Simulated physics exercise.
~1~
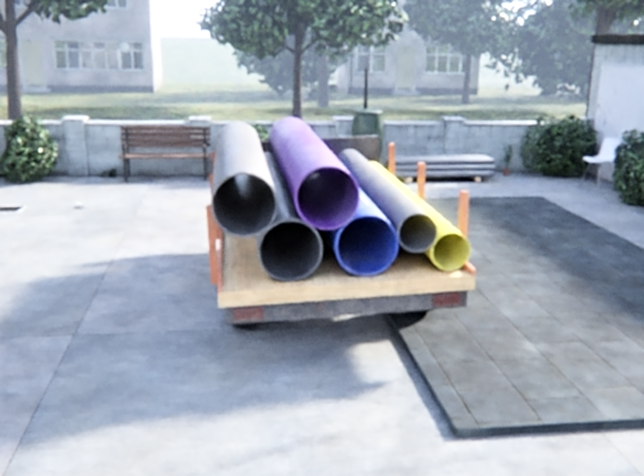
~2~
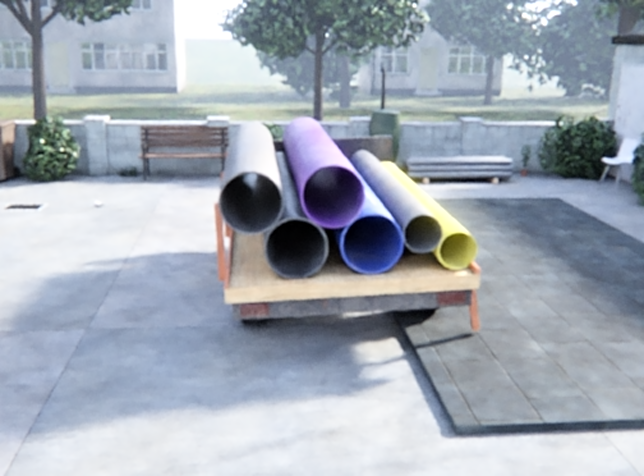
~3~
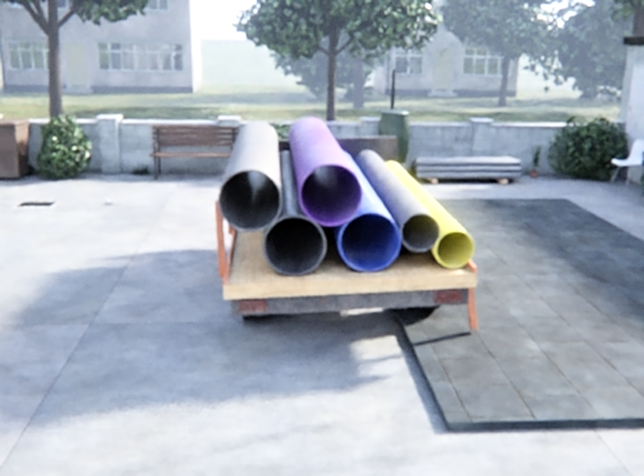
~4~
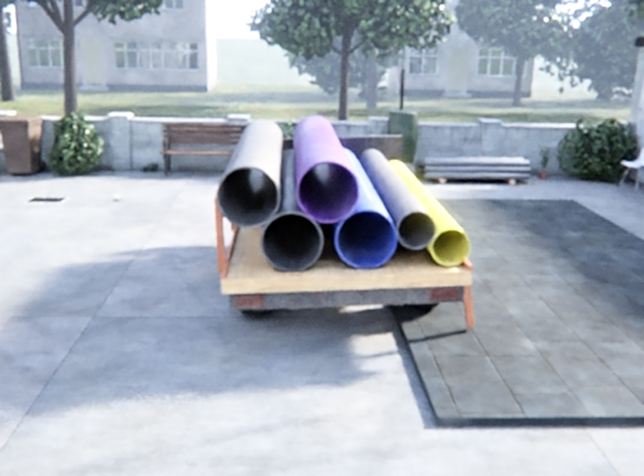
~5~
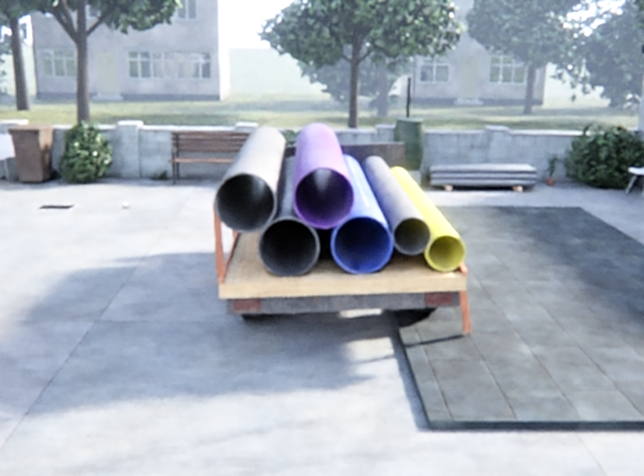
A low flat trailer with a wooden deck stands in a paved yard, seen from behind, with a bench, a low wall, trees and pale buildings beyond. Six hollow pipes lie lengthwise on it, a grey and a purple one resting on top of a row of dark grey, blue, grey and yellow. The orange posts on the right stand upright at first, then drop quickly and hang below the deck edge. The view drifts slightly sideways around the trailer. The pipes stay stacked in place, and none comes off by the end.
